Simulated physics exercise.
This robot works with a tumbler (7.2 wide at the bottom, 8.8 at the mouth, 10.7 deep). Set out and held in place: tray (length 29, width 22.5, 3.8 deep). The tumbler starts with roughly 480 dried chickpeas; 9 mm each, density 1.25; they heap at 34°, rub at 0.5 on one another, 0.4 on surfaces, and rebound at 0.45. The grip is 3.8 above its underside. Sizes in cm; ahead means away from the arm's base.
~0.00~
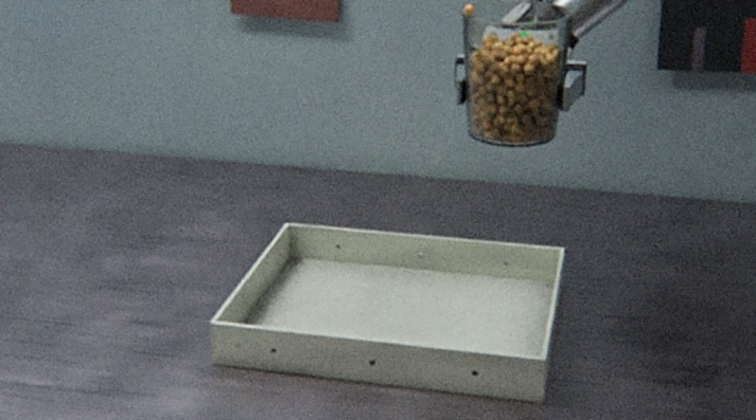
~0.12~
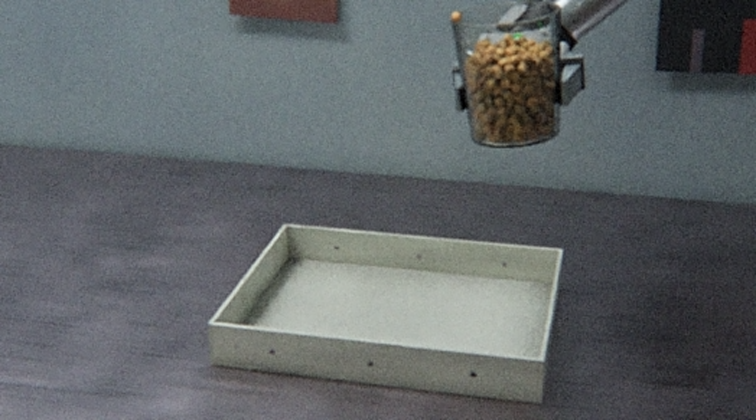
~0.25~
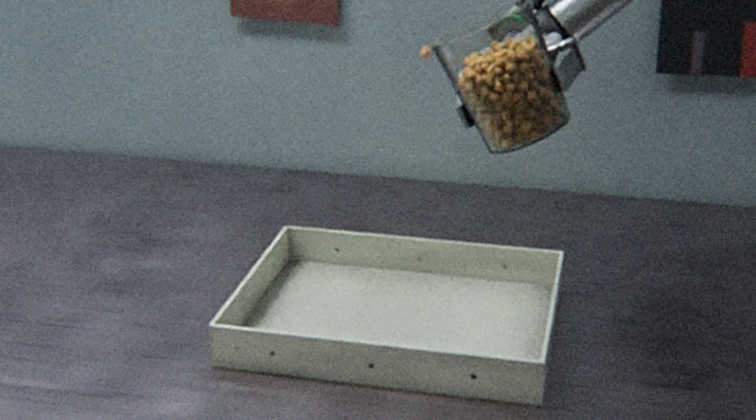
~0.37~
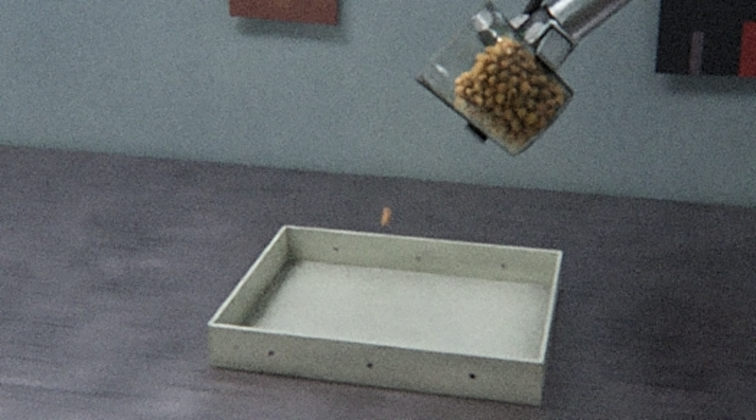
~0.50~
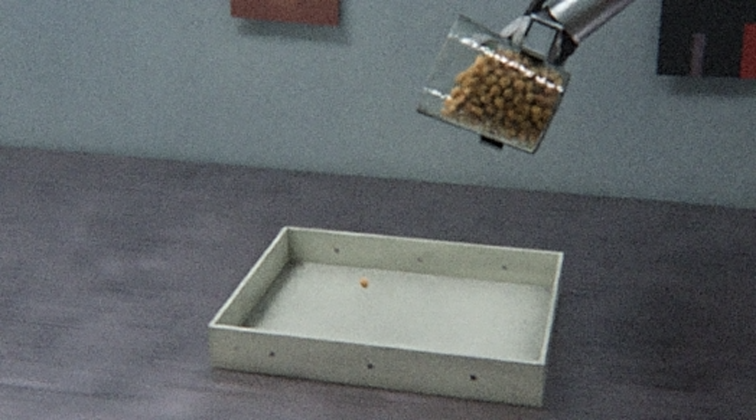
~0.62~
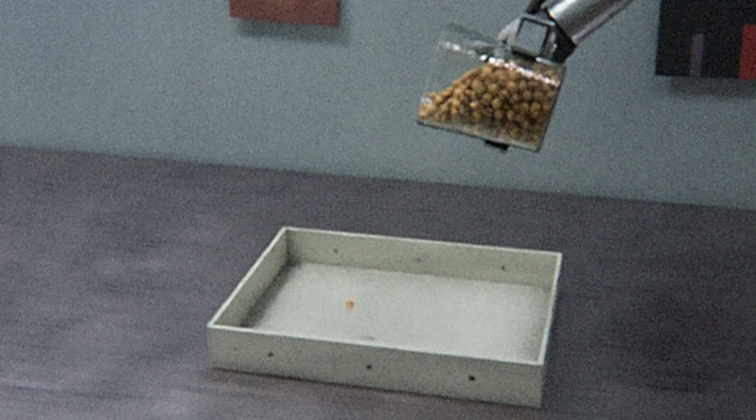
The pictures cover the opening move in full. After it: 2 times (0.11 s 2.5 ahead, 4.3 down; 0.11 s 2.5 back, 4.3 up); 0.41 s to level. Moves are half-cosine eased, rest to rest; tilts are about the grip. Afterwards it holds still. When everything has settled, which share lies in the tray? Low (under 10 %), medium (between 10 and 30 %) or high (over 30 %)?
In the tray the share is medium, between 10 and 30 %.
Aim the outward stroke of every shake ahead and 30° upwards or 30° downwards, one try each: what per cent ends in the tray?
Some 80 and 40 per cent.
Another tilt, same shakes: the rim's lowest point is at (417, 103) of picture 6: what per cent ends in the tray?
About 5 per cent.
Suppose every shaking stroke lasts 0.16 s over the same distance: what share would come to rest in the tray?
In that case some 5 per cent.
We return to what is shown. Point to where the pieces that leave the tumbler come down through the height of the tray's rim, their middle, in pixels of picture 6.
Around (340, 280).
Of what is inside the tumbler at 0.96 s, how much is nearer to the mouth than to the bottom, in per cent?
About 40 per cent.
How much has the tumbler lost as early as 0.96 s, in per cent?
Some 5 per cent.
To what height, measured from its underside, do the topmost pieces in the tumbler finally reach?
Roughly 8.0 cm.
By 0.96 s, tilted 76° forward, highest piece 22 above the table; 450 in the tumbler, 9 in the tray, 22 in flight or on a rim.
By 1.30 s, tilted 28° forward, highest piece 28 above the table; 397 in the tumbler, 76 in the tray, 2 on the table or floor, 6 in flight or on a rim.
By 1.67 s, level, highest piece 28 above the table; 397 in the tumbler, 78 in the tray, 6 on the table or floor.
By 2.72 s, level, highest piece 28 above the table; 397 in the tumbler, 78 in the tray, 6 on the table or floor.
Final count, 397 in the tumbler, 78 in the tray, 6 on the table or floor. That is 16 % in the tray.
